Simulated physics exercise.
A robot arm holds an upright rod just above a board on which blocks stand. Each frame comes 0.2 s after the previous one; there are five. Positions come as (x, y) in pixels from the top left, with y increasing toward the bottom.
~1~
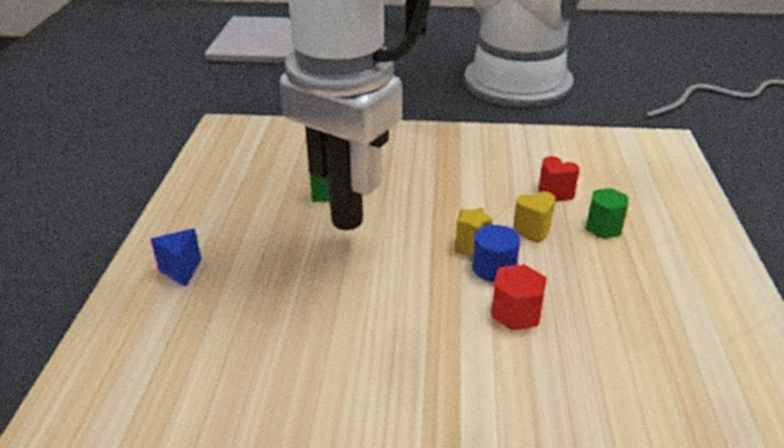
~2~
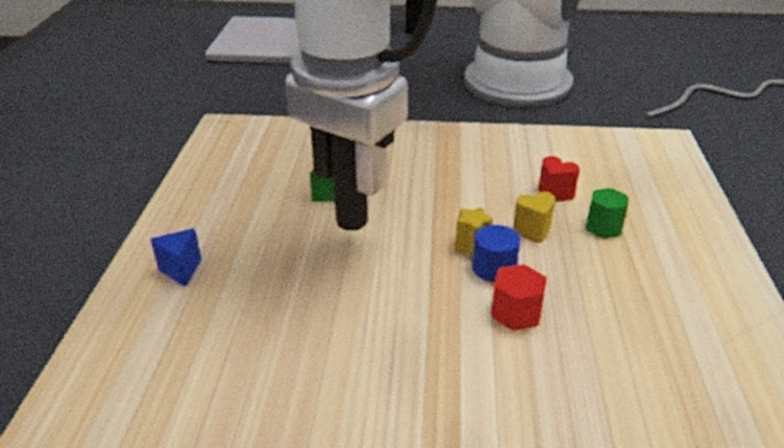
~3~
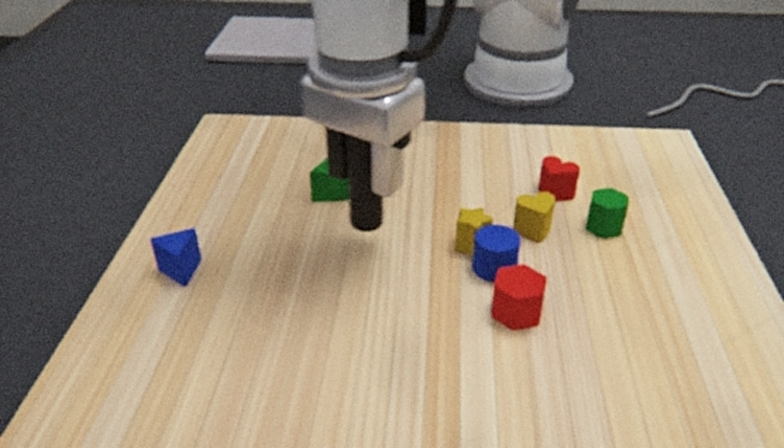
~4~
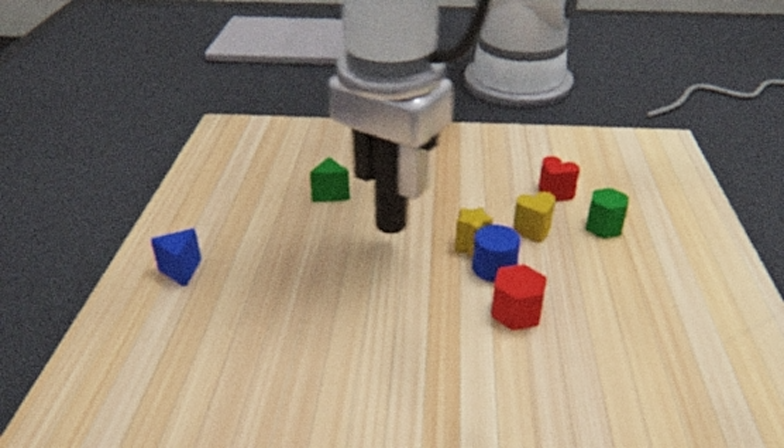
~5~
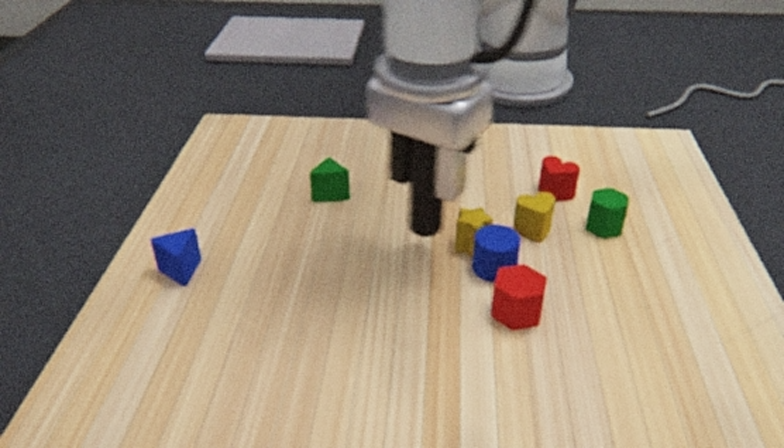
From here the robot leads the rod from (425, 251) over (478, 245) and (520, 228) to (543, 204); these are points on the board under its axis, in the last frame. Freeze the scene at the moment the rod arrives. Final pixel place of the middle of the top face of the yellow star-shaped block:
Close to (574, 183).
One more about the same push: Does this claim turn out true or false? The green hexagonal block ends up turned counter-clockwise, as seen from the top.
That statement is not accurate.
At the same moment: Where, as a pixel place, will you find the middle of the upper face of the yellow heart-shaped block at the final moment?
At pixel (602, 179).
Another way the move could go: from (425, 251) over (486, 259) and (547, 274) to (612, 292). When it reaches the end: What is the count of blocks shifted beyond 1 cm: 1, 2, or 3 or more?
That push would leave two blocks displaced by more than about 1 cm.
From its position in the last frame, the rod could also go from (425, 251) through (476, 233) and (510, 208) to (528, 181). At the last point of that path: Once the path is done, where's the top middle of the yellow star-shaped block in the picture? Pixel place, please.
Pixel (511, 210).
What follows on the original path. One third of the way, rod (481, 223); yellow star-shaped block (510, 211), turned 25° anticlockwise.
Two thirds of the way, rod (523, 207); yellow star-shaped block (553, 198), turned 15° anticlockwise; yellow heart-shaped block (577, 190).
At the end, rod (546, 183); yellow star-shaped block (574, 183), turned 20° clockwise; yellow heart-shaped block (602, 179), turned 45° clockwise; red heart-shaped block (564, 161); green hexagonal block (618, 197), turned 30° clockwise.
